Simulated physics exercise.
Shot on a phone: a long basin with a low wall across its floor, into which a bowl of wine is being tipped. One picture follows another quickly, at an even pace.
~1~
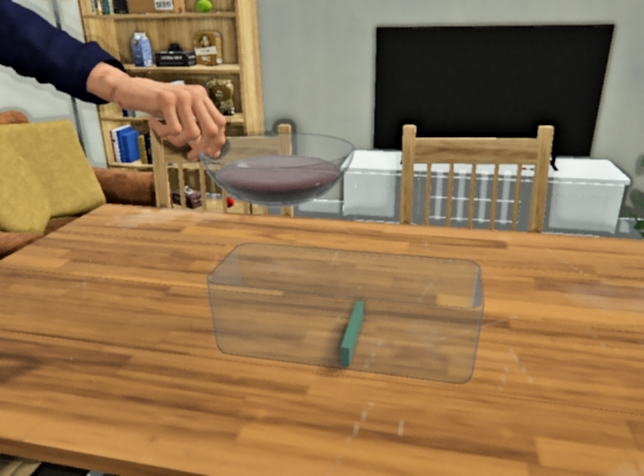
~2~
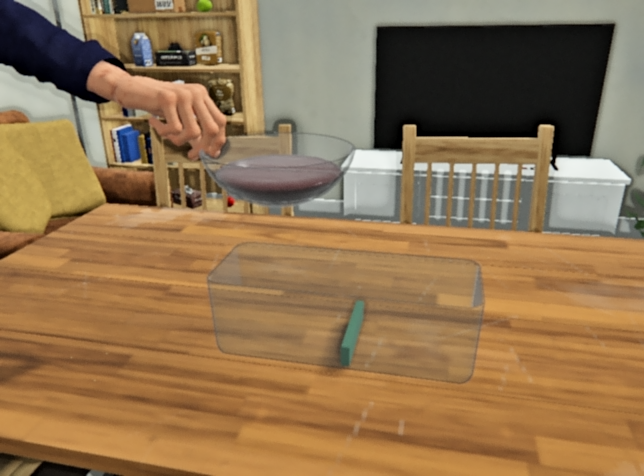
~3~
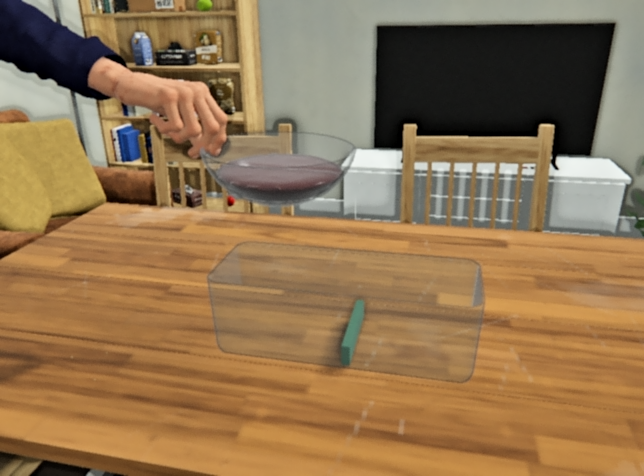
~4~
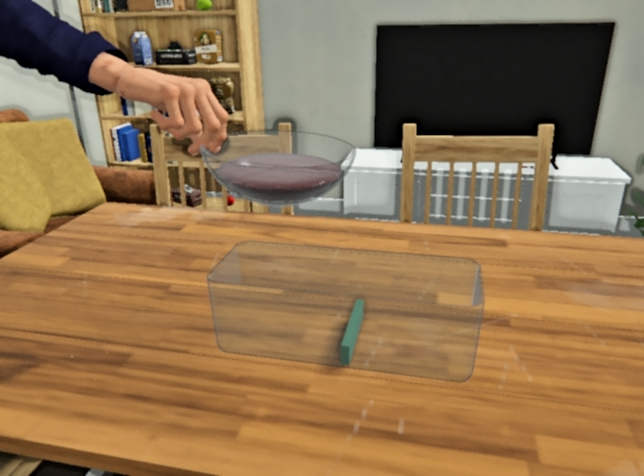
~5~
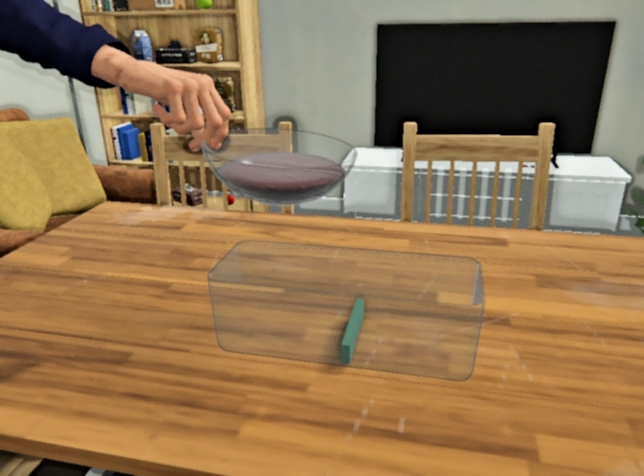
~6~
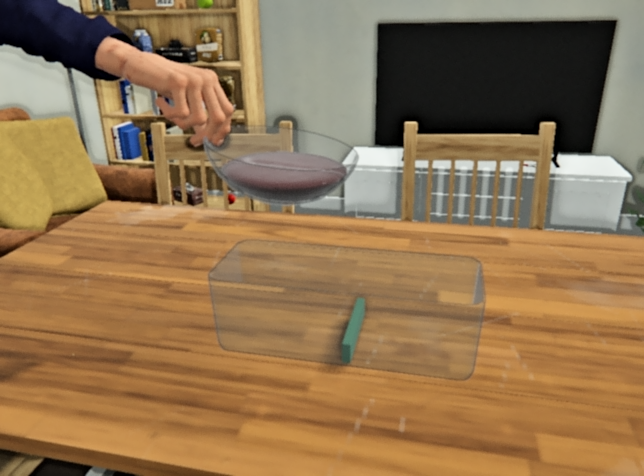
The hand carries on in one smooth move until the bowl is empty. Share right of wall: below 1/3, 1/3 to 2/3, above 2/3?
Above 2/3.
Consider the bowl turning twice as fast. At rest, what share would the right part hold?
I'd put it at some 75 percent.
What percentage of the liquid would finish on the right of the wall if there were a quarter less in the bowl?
Estimated share: Close to 85 per cent.
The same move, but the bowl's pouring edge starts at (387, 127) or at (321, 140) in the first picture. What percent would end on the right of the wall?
You'd see around 90 per cent, and then around 60 per cent.
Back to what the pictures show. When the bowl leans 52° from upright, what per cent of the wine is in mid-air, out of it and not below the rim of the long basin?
Roughly 30 per cent.
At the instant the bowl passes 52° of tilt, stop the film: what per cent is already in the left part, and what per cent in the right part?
0 per cent left, 15 per cent right.
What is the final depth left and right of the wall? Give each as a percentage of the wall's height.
Roughly 10 percent left, 70 percent right.
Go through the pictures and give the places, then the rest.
In the first picture, it leans 0°; its right rim is at (353, 153); the wine meets the walls at (222, 166) and (343, 173); the long basin's rim runs from (223, 262) to (481, 285); the wall's top is at (353, 324).
In the second picture, it leans 0°; its right rim is at (354, 153); the wine meets the walls at (222, 165) and (343, 172).
In the third picture, it leans 1°; its right rim is at (354, 154); the wine meets the walls at (222, 164) and (344, 172).
In the fourth picture, it leans 3°; its right rim is at (355, 156); the wine meets the walls at (223, 163) and (344, 172).
In the fifth picture, it leans 6°; its right rim is at (356, 158); the wine meets the walls at (224, 161) and (345, 172).
In the sixth picture, it leans 9°; its right rim is at (357, 162); the wine meets the walls at (227, 161) and (348, 172).
A moment on, the tilt is 52° and 53 per cent is still to pour, 0 is left of the wall and 16 right of it.
Next, the tilt is 84° and 2 per cent is still to pour, 10 is left of the wall and 82 right of it.
Then the tilt is 93° and 0 per cent is still to pour, 14 is left of the wall and 86 right of it.
Later the tilt is 93° and 0 per cent is still to pour, 17 is left of the wall and 82 right of it.
In the end 17 per cent lies left of the wall, 82 right of it and 1 outside.
